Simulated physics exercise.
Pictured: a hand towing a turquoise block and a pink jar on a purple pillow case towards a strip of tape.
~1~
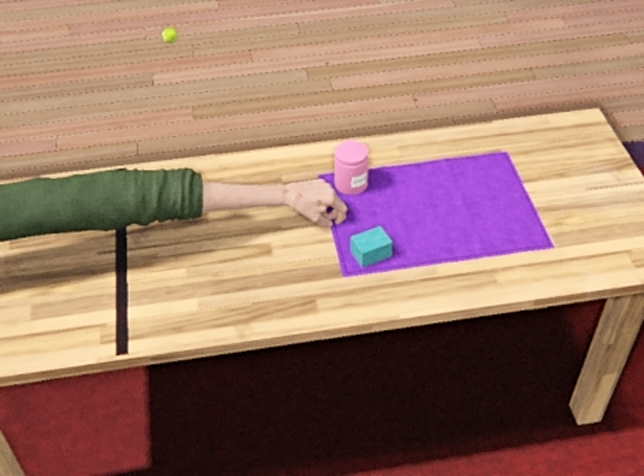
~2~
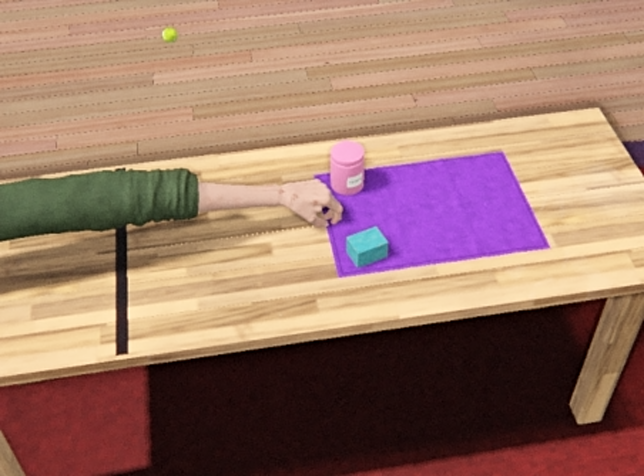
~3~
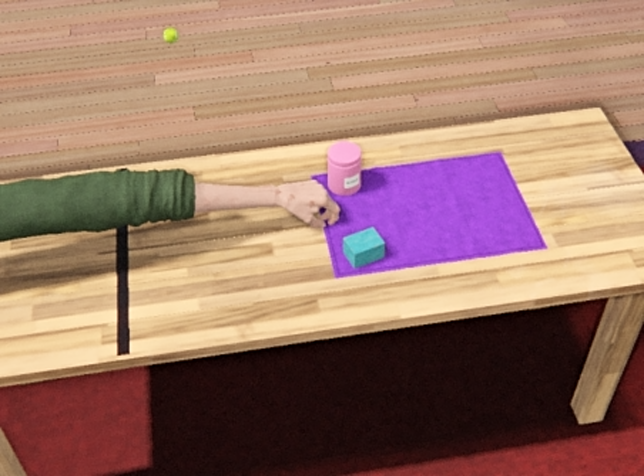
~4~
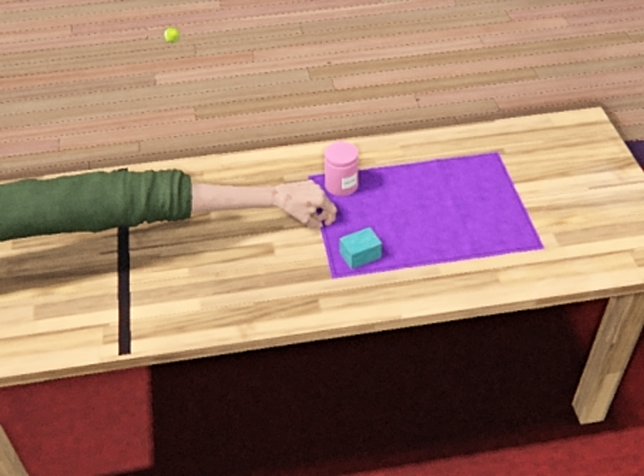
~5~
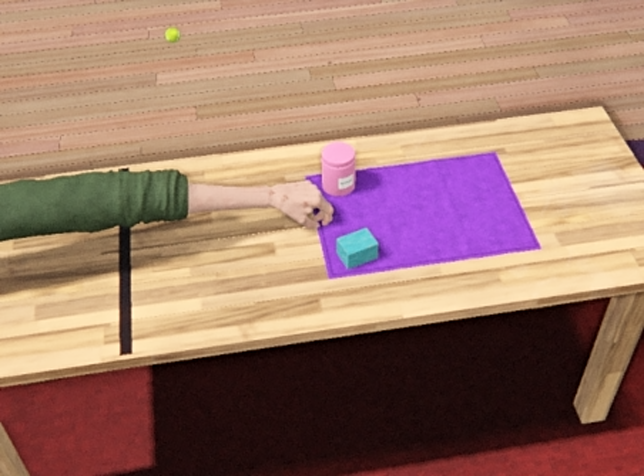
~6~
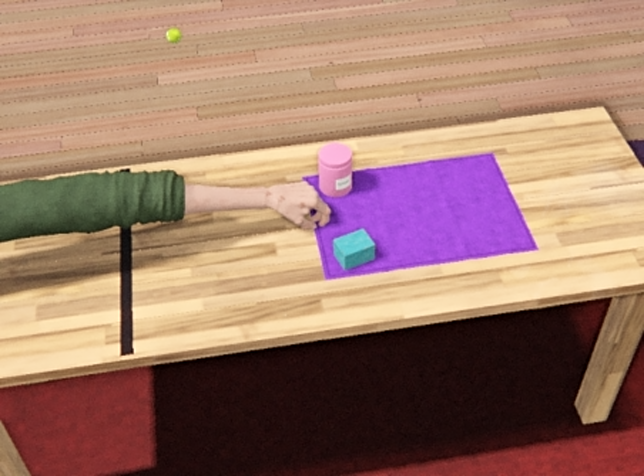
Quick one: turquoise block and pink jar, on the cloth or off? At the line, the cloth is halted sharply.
Turquoise block - on. Pink jar - on.
Then, 2.14 s past the final frame, hem at the tape; turquoise block on the cloth near (165, 276); pink jar on the cloth near (159, 193).
Then, 2.25 s past the final frame, hem at the tape; turquoise block on the cloth near (161, 276); pink jar on the cloth near (156, 193).
When it is over, hem at the tape; turquoise block on the cloth near (161, 276); pink jar on the cloth near (156, 193). The turquoise block keeps its seat and the pink jar stays on the cloth.
